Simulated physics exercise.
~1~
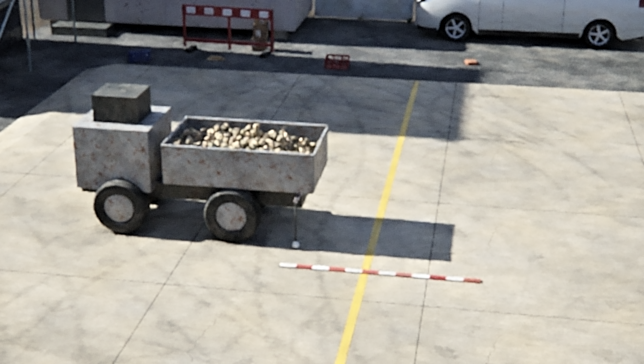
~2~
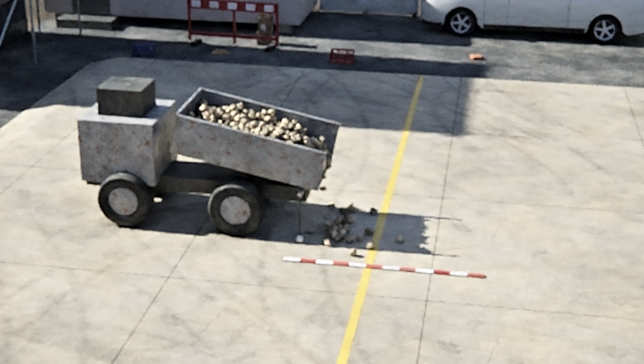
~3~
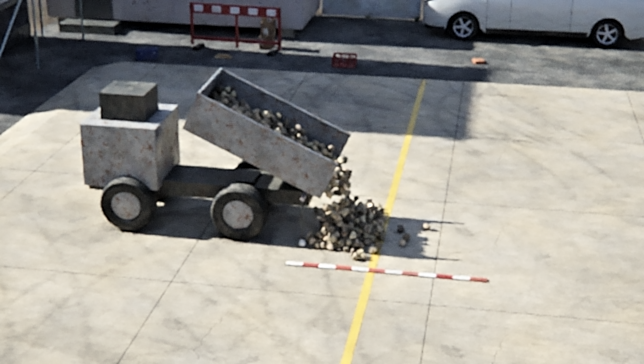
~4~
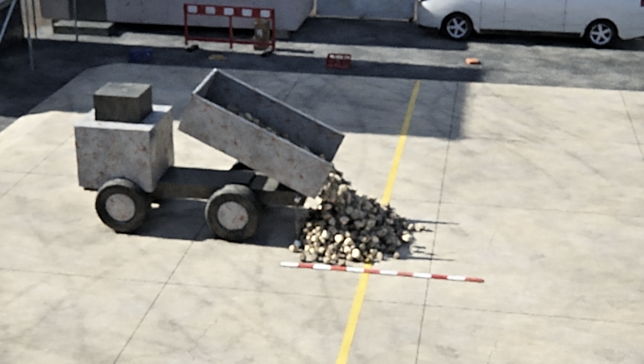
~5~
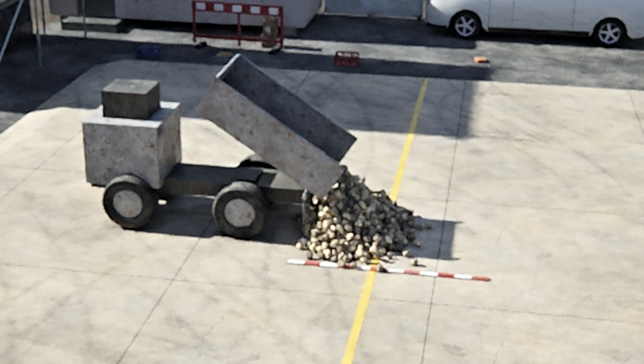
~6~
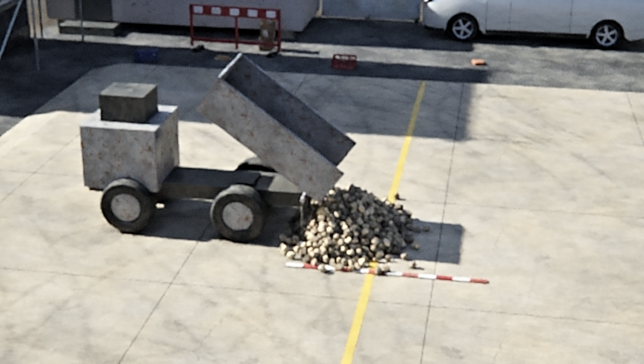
On a paved yard, a grey trailer bed tips and pours stones into a heap.
